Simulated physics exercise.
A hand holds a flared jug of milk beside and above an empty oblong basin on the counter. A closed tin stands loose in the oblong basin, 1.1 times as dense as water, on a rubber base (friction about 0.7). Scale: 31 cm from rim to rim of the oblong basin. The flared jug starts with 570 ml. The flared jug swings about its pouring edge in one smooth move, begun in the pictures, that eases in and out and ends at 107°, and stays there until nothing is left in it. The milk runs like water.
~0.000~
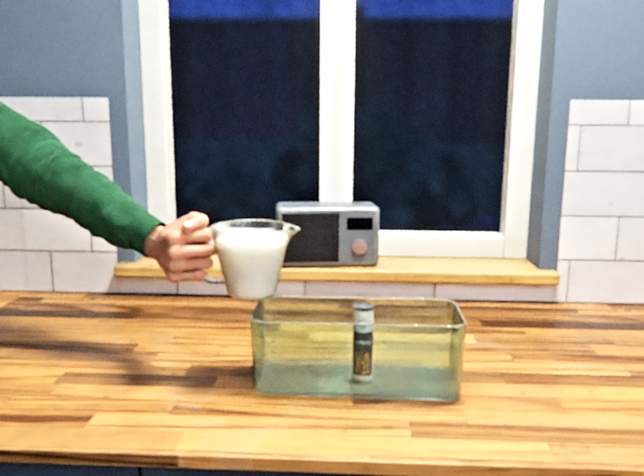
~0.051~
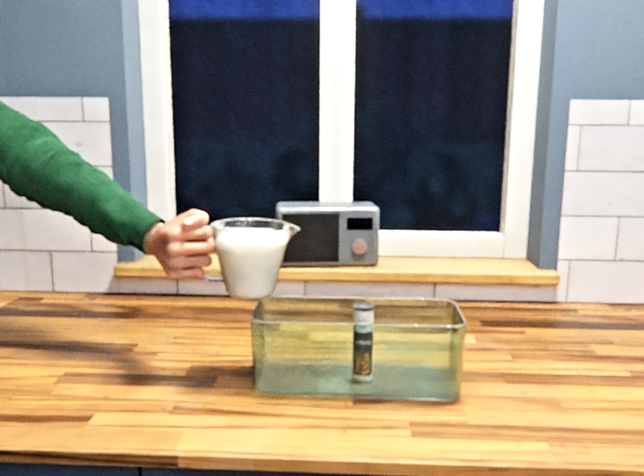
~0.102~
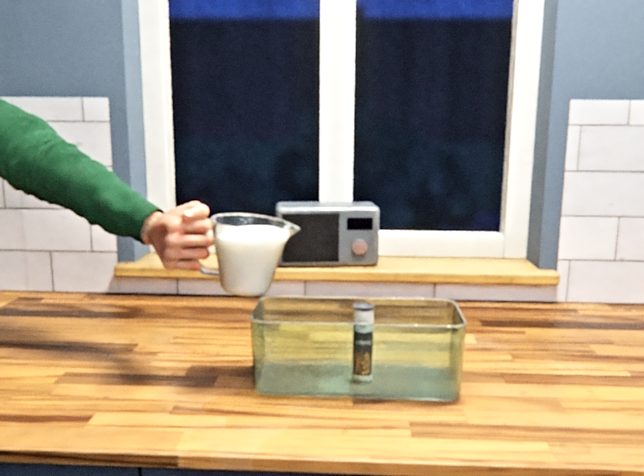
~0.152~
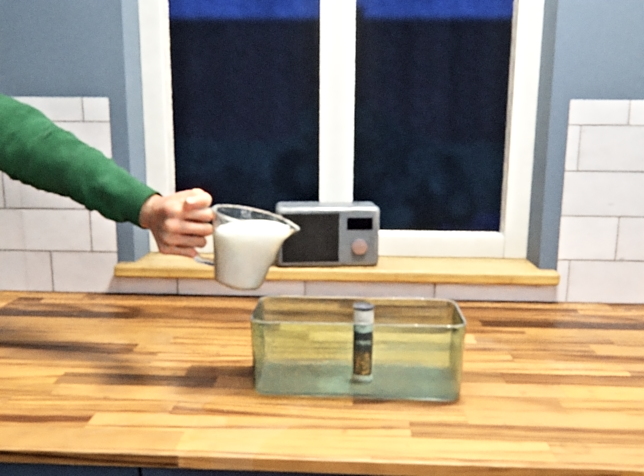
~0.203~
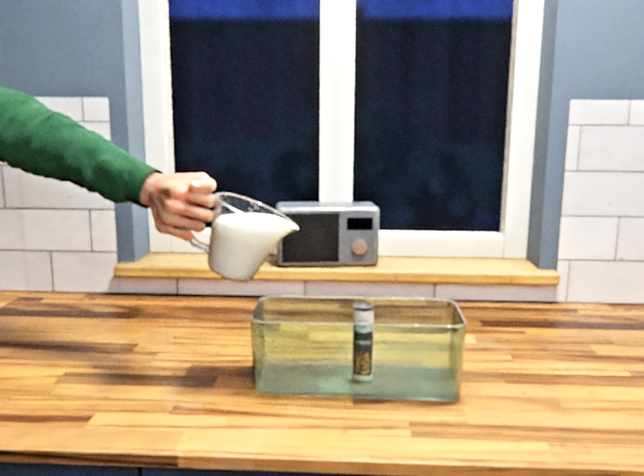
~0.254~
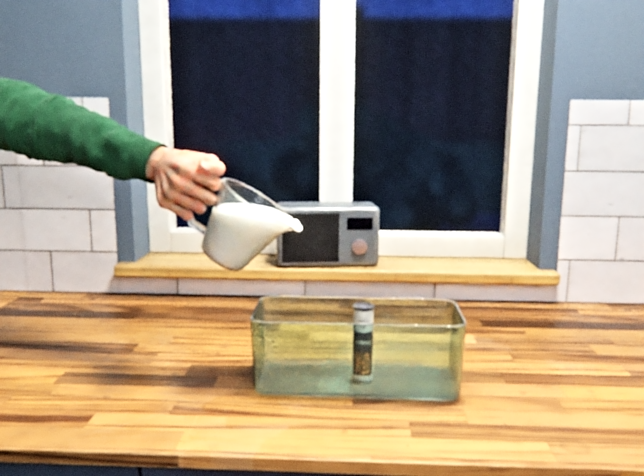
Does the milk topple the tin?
It falls.
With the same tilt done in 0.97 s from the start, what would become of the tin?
Then it topples.
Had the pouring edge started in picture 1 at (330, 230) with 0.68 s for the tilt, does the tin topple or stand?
Then it keeps standing.
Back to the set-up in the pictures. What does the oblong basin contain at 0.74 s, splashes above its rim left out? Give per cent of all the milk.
Near 74 in a hundred.
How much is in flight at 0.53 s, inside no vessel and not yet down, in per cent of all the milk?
Near 40 in a hundred.
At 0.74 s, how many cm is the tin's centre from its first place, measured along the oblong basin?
About 3 cm.
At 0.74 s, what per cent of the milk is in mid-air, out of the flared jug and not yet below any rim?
About 24 per cent.
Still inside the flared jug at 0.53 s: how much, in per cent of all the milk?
Near 50 in a hundred.
By 0.53 s the tilt is 95° and 49 per cent is still to pour; the tin stands where it began.
By 0.74 s the tilt is 107° and 3 per cent is still to pour; the tin leans 23°.
By 0.95 s the tilt is 107° and 0 per cent is still to pour; the tin lies on its side.
By 1.18 s the tilt is 107° and 0 per cent is still to pour; the tin lies on its side.
At rest the tin lies on its side.
